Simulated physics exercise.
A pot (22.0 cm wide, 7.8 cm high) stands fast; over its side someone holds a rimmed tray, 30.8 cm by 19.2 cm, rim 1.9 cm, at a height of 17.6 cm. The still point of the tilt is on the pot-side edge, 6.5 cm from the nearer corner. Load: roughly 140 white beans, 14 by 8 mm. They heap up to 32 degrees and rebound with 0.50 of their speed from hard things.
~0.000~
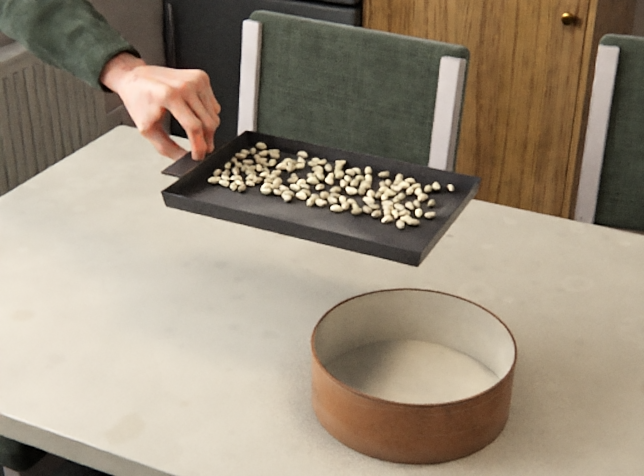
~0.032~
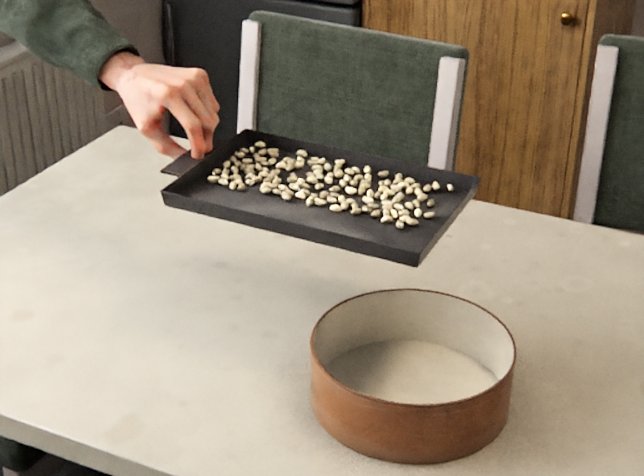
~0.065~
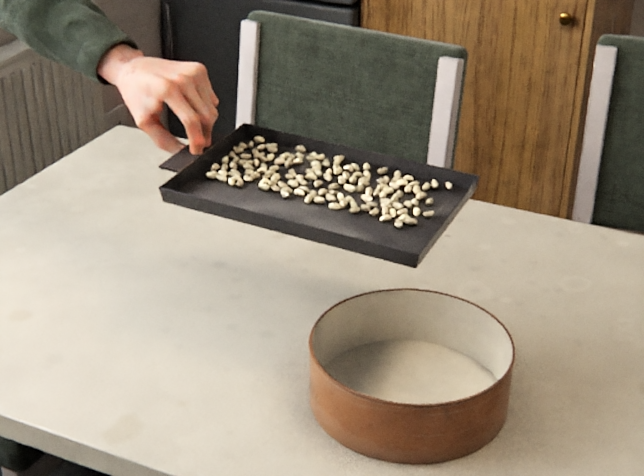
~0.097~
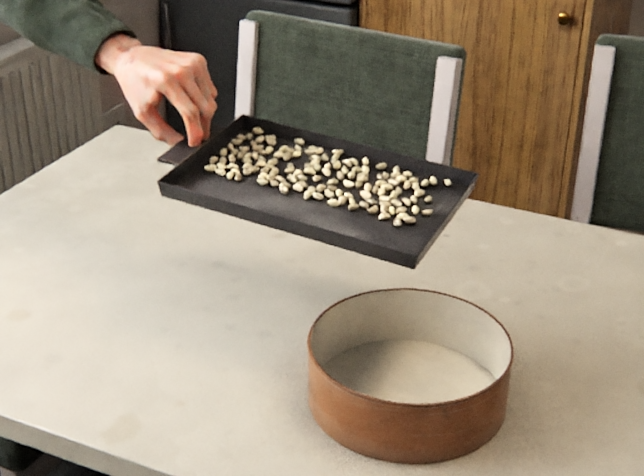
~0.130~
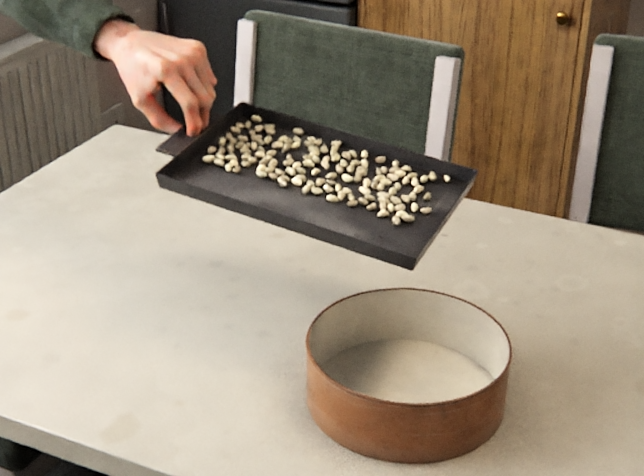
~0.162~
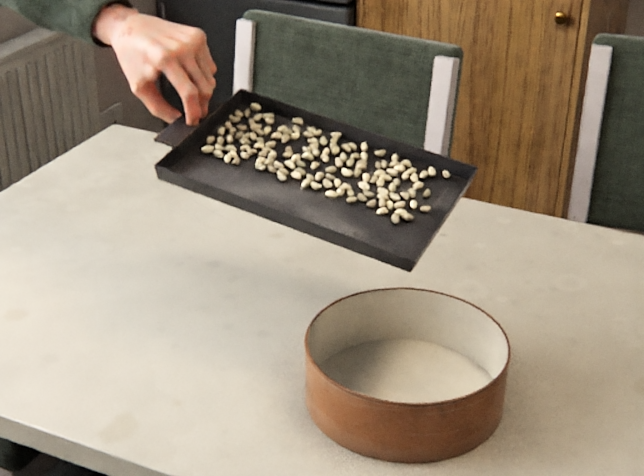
A dark rimmed tray of white beans, held at its left end by a hand in a green sleeve, hangs above a pale tabletop seen from above at an angle. A round brown pot with pale contents stands at lower right, before green chairs and a wooden cabinet. The hand raises the tray's left end slightly, tilting it down rightward, while the view barely shifts.
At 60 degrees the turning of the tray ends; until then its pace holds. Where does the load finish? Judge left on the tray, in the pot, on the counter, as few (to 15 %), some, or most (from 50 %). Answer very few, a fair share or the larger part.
Tray: A fair share, pot: The larger part, counter: Very few.
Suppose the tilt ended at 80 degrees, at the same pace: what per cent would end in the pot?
Then about 90 per cent.
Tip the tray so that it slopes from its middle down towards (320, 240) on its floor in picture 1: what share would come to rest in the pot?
About 30 per cent.
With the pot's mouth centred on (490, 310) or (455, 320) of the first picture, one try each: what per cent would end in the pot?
Some 10 and 55 per cent.
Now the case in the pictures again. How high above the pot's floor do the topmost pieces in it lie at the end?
About 1.5 cm.
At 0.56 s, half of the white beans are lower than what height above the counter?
Roughly 24 cm.
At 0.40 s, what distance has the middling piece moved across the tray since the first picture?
About 2 cm.
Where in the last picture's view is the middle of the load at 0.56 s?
At about (367, 185).
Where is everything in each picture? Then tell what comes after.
In the first picture, tray tilt 0 degrees, front corners at (165, 191) and (419, 251); middle of the pieces at (330, 181); pot at (414, 342).
In the second picture, tray tilt 0 degrees, front corners at (164, 190) and (418, 251); middle of the pieces at (329, 180).
In the third picture, tray tilt 2 degrees, front corners at (163, 187) and (417, 252); middle of the pieces at (328, 177).
In the fourth picture, tray tilt 4 degrees, front corners at (161, 181) and (416, 254), lowest corner right front; middle of the pieces at (327, 172).
In the fifth picture, tray tilt 7 degrees, front corners at (159, 173) and (414, 256), lowest corner right front; middle of the pieces at (326, 165).
In the sixth picture, tray tilt 11 degrees, front corners at (158, 165) and (413, 258), lowest corner right front; middle of the pieces at (325, 158); pot at (407, 341). The tray's pace is about 105 degrees a second.
Then, at 0.40 s, tilt 35 degrees; the tray holds 100 %, the pot 0 %.
After 0.56 s, tilt 52 degrees; the tray holds 100 %, the pot 0 %.
After 0.85 s, tilt 60 degrees; the tray holds 50 %, the pot 35 %.
In the end, at 1.9 s, tray 40 %, pot 60 %, counter 0 %.
